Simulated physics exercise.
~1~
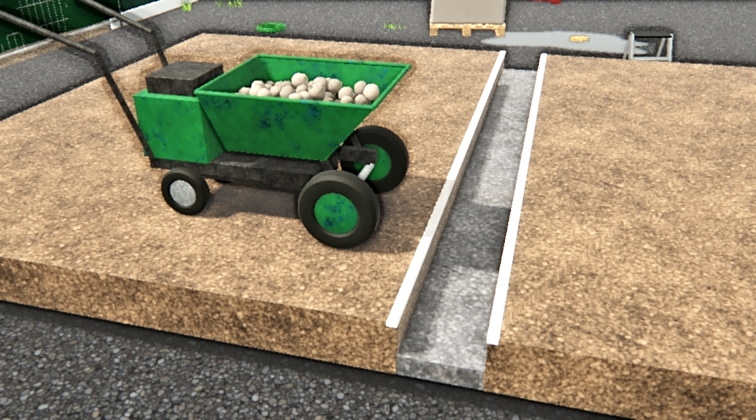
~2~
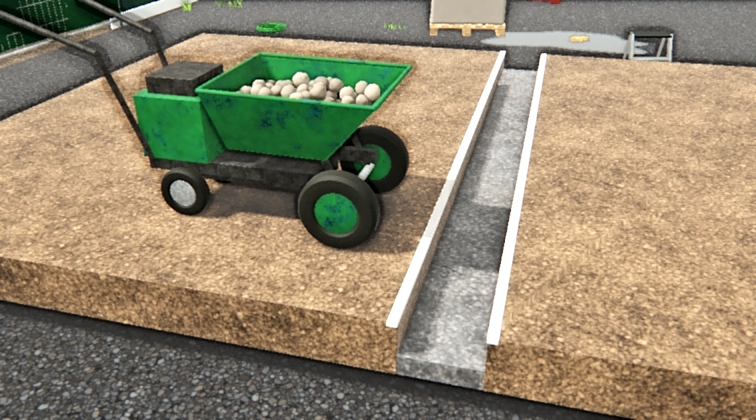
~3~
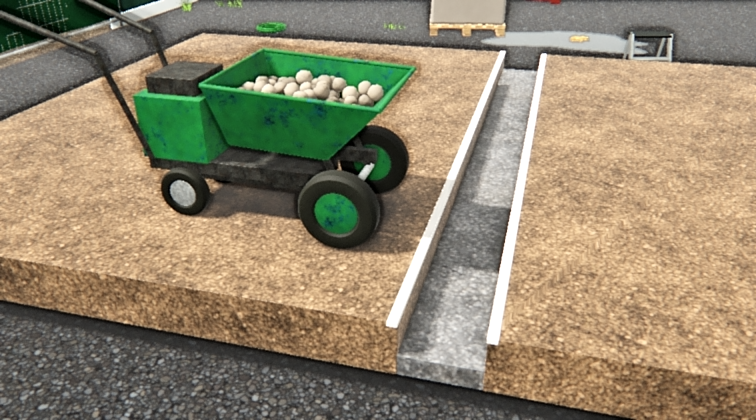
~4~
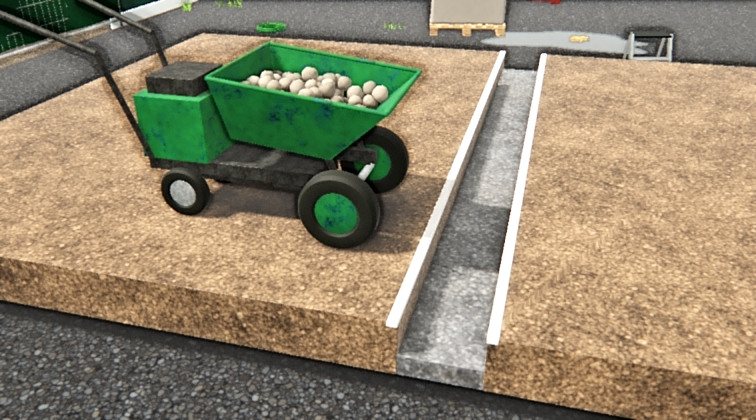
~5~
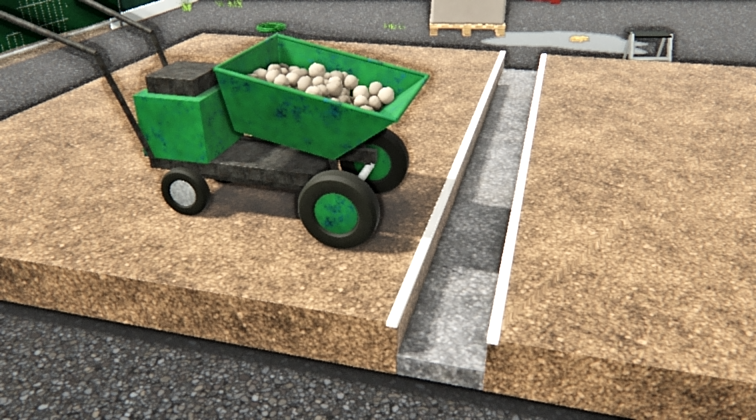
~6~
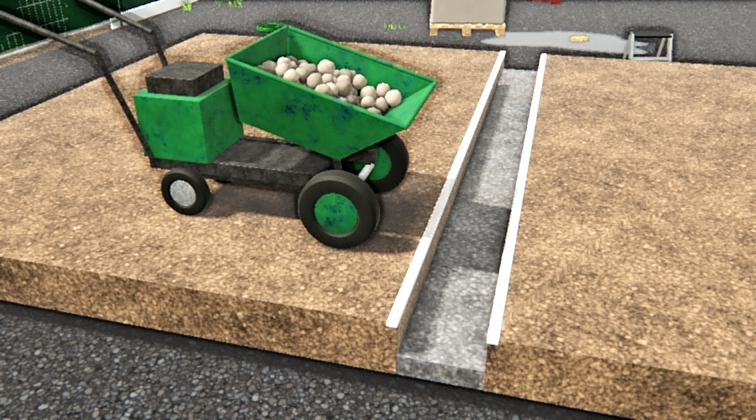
The footage shows a green motor barrow loaded with rounded, pale pebbles, parked beside a narrow, pale-edged trench. Its skip is level at first, then gradually tilts toward the right, its rear rising while the wheels stay still.
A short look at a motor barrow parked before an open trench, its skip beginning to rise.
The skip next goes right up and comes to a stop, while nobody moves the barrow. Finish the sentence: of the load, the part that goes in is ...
The majority.
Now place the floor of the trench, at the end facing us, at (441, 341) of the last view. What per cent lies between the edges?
Close to 60 per cent, I reckon.
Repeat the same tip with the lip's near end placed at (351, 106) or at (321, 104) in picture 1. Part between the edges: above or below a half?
Well, the first try gives the bigger portion, and the second gives the bigger portion.
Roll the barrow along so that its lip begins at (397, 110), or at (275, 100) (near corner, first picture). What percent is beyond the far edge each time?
About 60 % and about 0 %.
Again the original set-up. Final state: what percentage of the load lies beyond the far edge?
Estimate: Some 25 percent.
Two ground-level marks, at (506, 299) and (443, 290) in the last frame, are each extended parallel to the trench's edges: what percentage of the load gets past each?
Result, first then second: 20 %, 80 %.
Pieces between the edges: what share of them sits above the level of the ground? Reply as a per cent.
10 %, roughly.
Just after the last frame, skip tipped steeply; every one in the skip.
A moment on, skip tipped right over; almost all in the skip; about a tenth in or heaped over the trench; just a few beyond it.
Further on, skip tipped right over; roughly a quarter in the skip; roughly two thirds in or heaped over the trench; roughly a quarter beyond it.
When it is over, skip tipped right over; the larger part in or heaped over the trench; roughly a quarter beyond it.
